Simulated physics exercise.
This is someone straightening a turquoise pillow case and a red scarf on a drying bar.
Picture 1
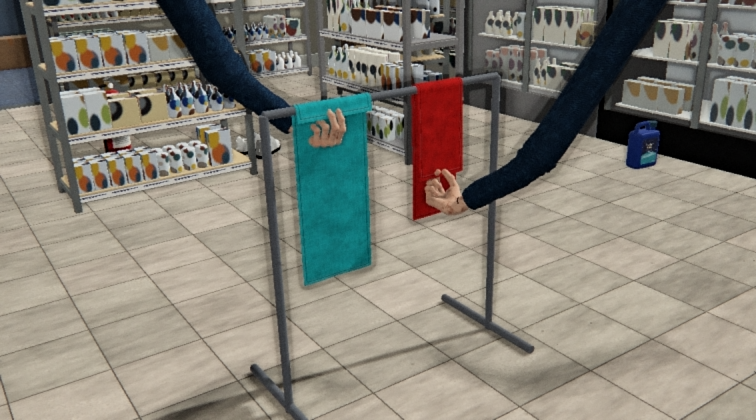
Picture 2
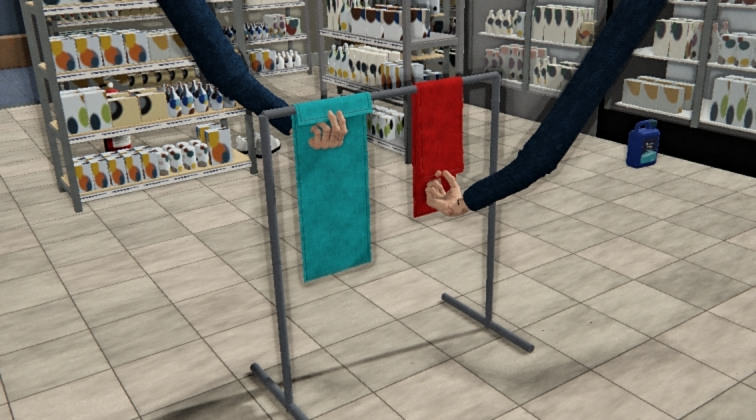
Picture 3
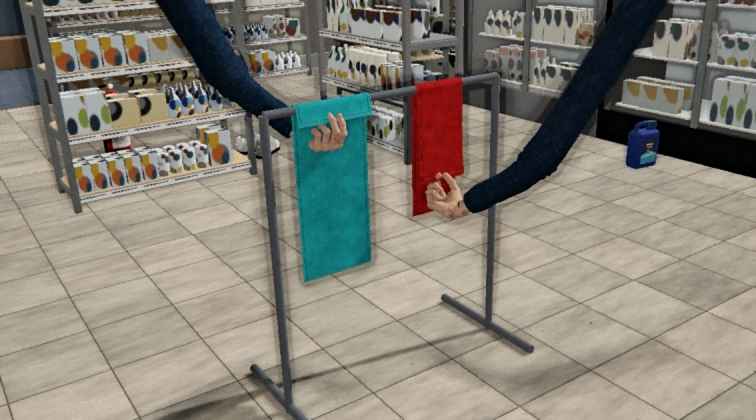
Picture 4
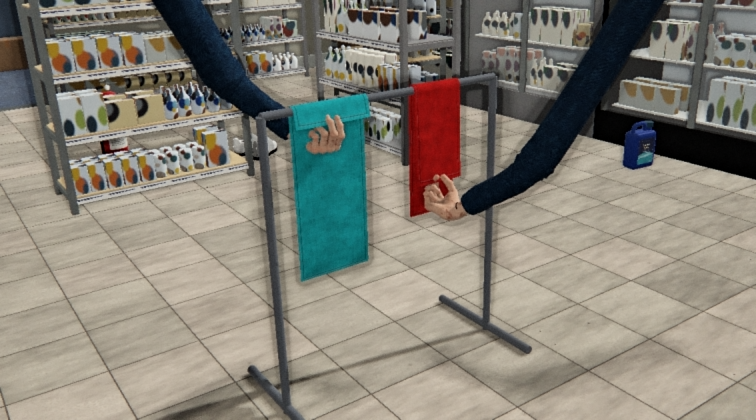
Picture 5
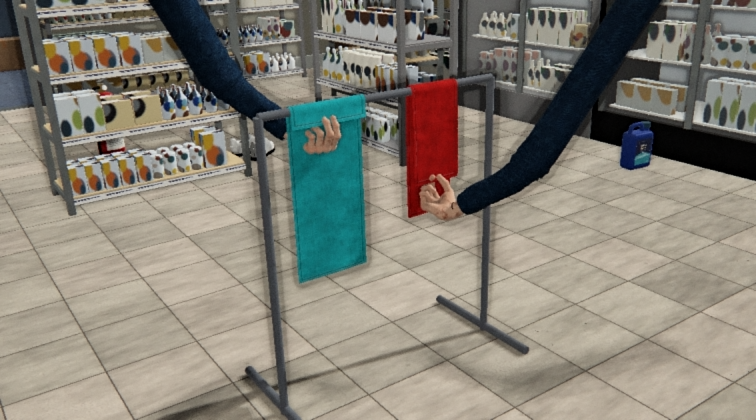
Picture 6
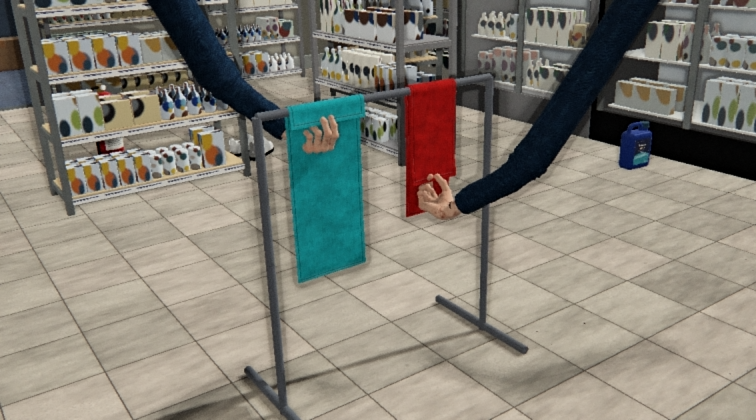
The clip opens on a turquoise cloth and a red cloth draped over a grey bar, with a hand at each and store shelves behind. The dark-sleeved arms stay almost still as the bar, cloths and hands drift very slightly left in view, the cloths' drape barely changing.
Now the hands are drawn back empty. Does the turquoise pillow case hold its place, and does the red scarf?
The turquoise pillow case slips to the floor; the red scarf keeps its place.
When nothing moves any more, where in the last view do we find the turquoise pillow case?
It ends at (337, 385).
Then, 0.48 s later than the last view, pillow case clear of the rail and dropping near (336, 337); scarf at rest on the rail.
Then, 0.84 s later than the last view, pillow case in a heap on the floor near (337, 385); scarf at rest on the rail.
Finally, pillow case in a heap on the floor near (337, 385); scarf at rest on the rail. The turquoise pillow case is pulled off by its long side and the red scarf stays on.
